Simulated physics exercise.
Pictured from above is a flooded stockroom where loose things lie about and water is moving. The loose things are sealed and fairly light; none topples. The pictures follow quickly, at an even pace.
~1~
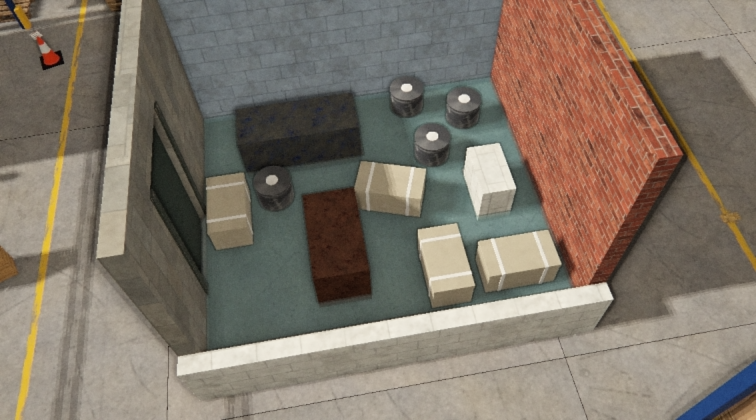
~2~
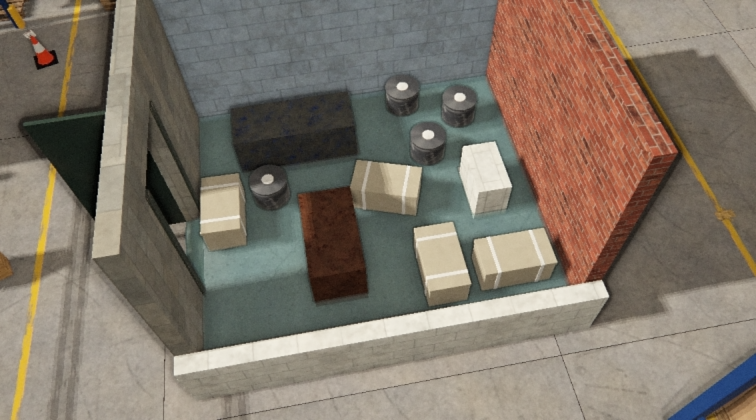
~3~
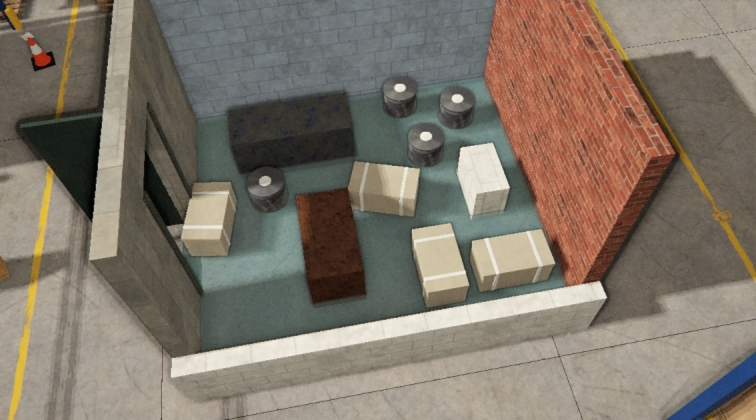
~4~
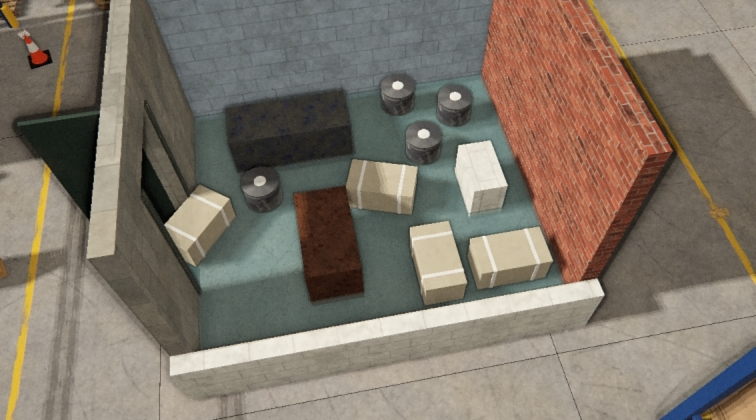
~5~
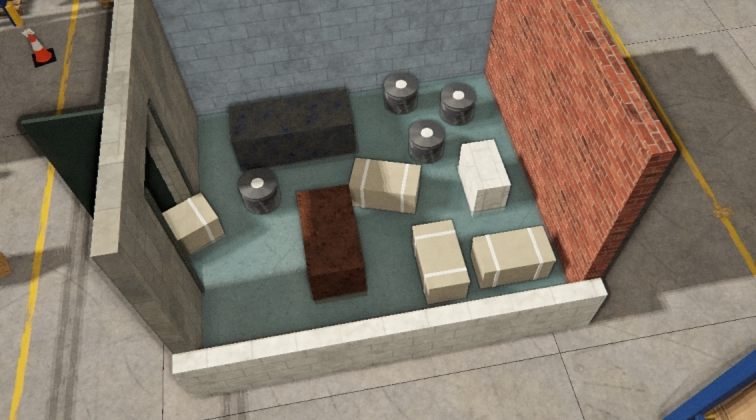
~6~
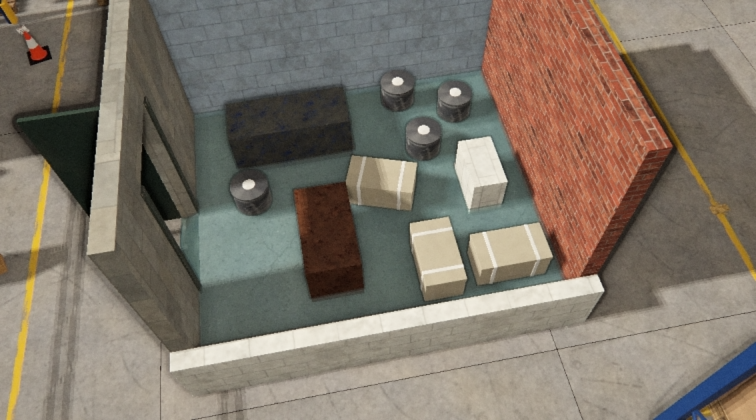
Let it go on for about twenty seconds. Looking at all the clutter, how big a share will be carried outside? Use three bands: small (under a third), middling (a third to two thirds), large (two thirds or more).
Middling.
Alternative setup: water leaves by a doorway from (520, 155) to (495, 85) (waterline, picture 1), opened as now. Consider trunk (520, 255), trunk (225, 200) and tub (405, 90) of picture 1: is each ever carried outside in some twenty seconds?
Ordered result: Retained / retained / exited.
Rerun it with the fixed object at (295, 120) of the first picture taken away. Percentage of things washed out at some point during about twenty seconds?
Near 40 in a hundred.
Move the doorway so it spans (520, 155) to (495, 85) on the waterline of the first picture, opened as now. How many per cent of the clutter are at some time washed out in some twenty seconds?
I reckon close to 60 per cent.
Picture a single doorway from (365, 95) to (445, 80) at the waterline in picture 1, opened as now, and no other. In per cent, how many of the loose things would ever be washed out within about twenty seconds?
Estimate: Near 50 %.
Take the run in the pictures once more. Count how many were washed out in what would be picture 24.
The count is 2.
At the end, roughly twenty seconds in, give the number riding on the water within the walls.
It adds up to 4.
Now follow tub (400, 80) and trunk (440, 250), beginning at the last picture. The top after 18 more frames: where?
Approximately (369, 90) for the first and (385, 274) for the second.
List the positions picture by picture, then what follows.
The first frame shows a tub at (272, 180), afloat; a trunk at (390, 180) floats; 0 of 8 have shifted.
The second frame shows a tub at (268, 180), afloat; a trunk at (386, 178) floats; 0 of 8 have shifted.
The third frame shows a tub at (265, 181) floats; a trunk at (384, 180) floats; 1 of 8 have shifted.
The fourth frame shows a tub at (260, 181) floats, close to its start; a trunk at (382, 178), afloat; 1 of 8 have shifted.
The fifth frame shows a tub at (258, 183), afloat, close to its start; a trunk at (385, 176), afloat; 2 of 8 have shifted.
The sixth frame shows a tub at (249, 185) floats, close to its start; a trunk at (381, 174), afloat; 2 of 8 have shifted.
A moment on, 1 of 8 are out; 7 afloat.
Next, 2 of 8 are out; 6 afloat.
Later, 3 of 8 are out; 5 afloat.
In the end, 4 of 8 are out; 4 afloat.
